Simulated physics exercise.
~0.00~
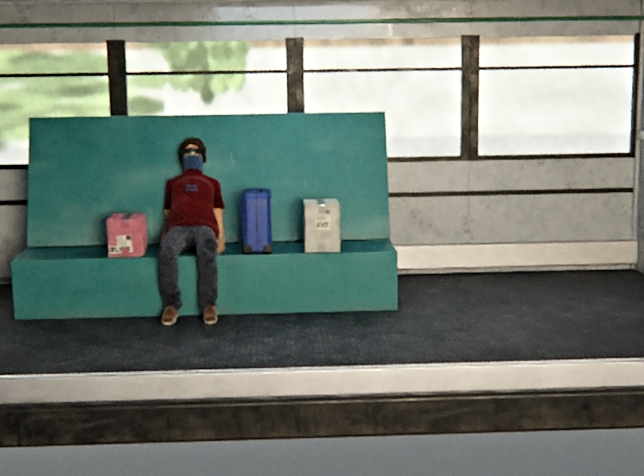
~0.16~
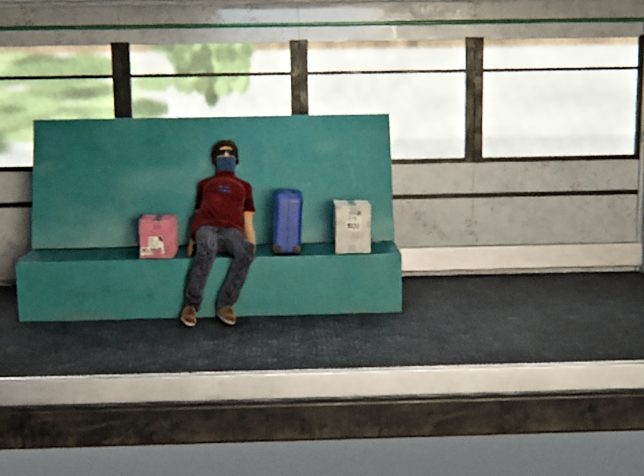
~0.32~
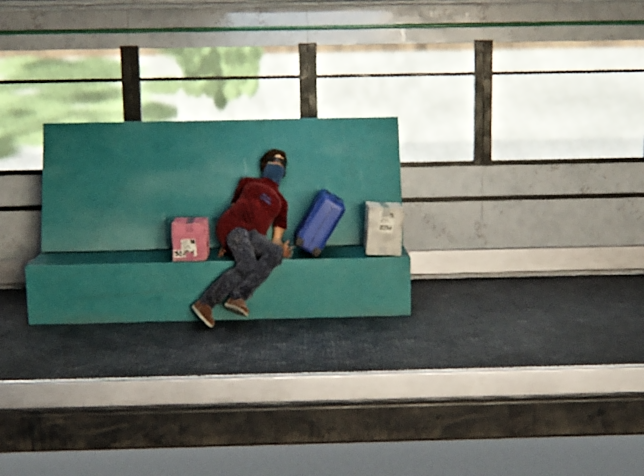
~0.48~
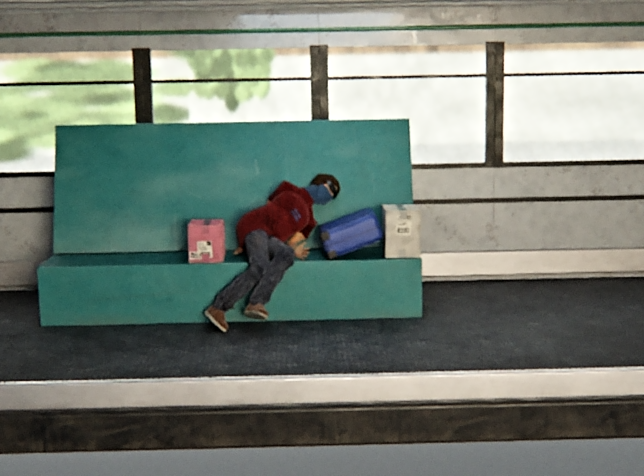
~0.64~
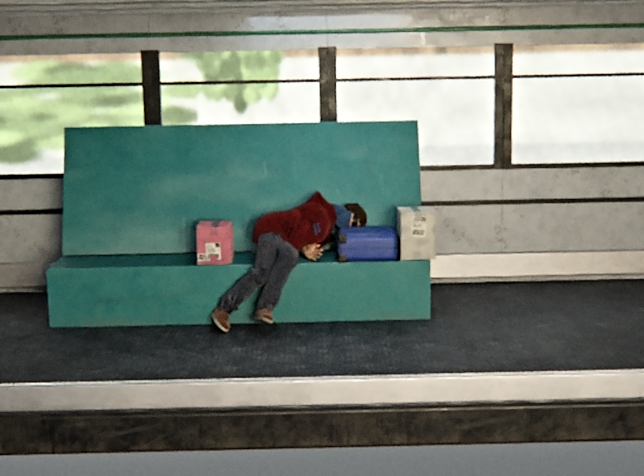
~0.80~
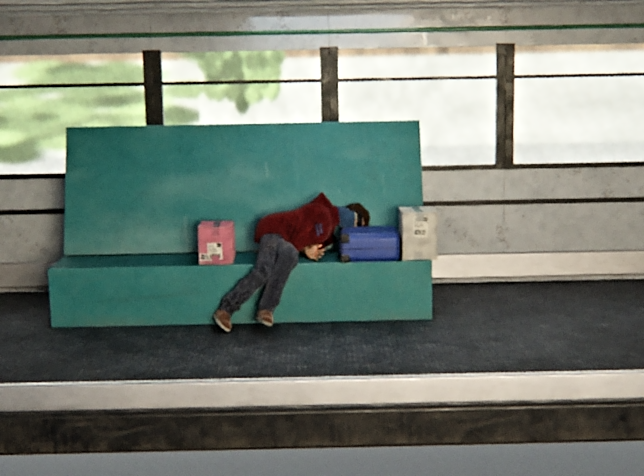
A masked person in a red shirt, sitting among bags on a long green seat, slumped over to the right as the blue case beside them tipped onto its side, and ended up lying against it, with the pink and white bags still upright.
